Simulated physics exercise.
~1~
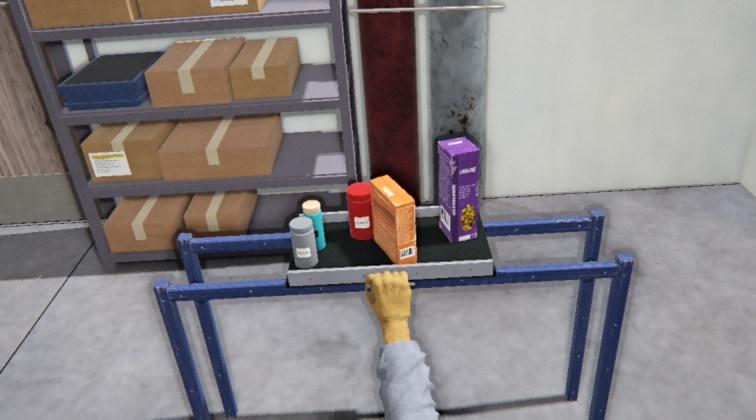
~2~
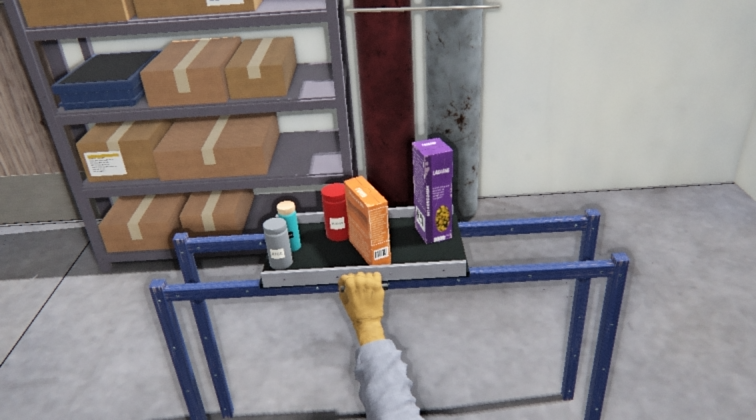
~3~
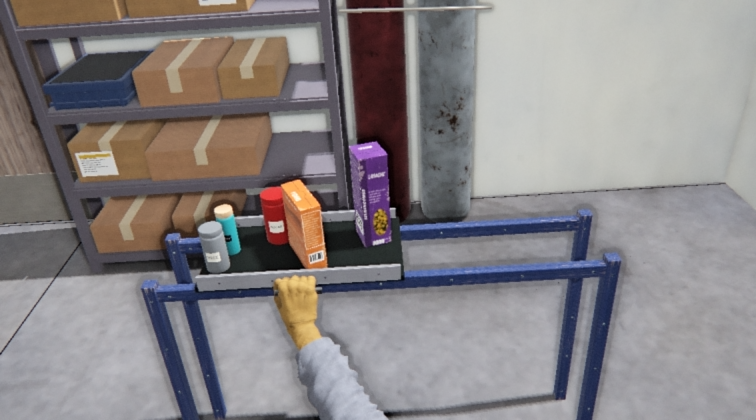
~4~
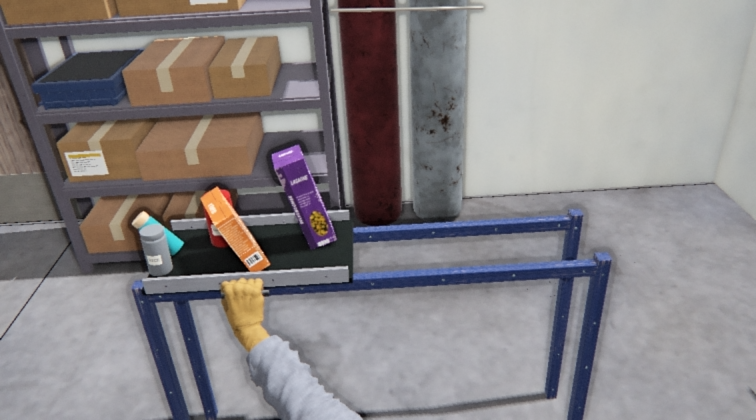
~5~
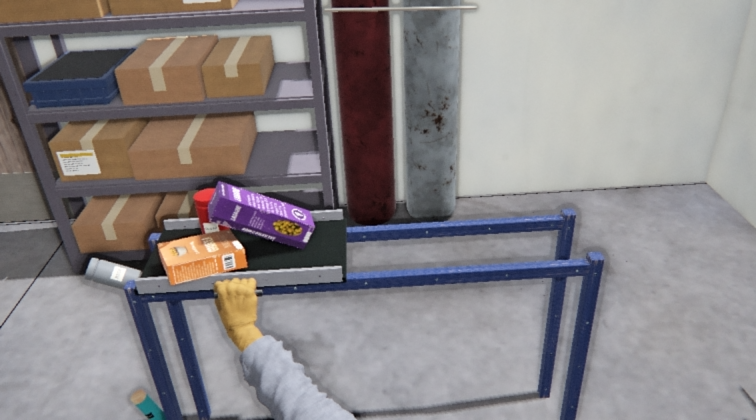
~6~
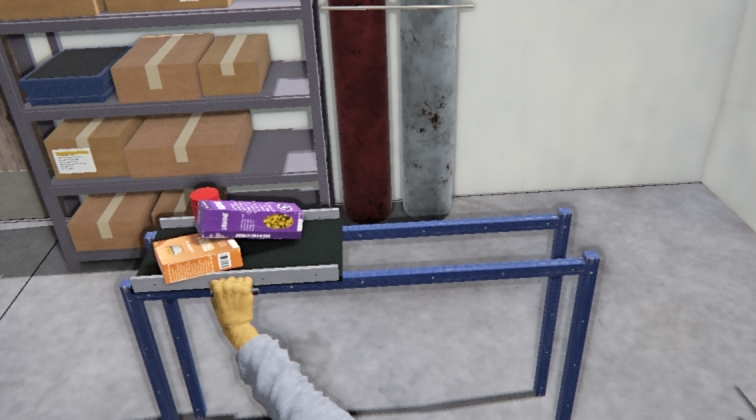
In a storeroom, a gloved hand slides a tray left, toppling cartons and spilling two bottles.
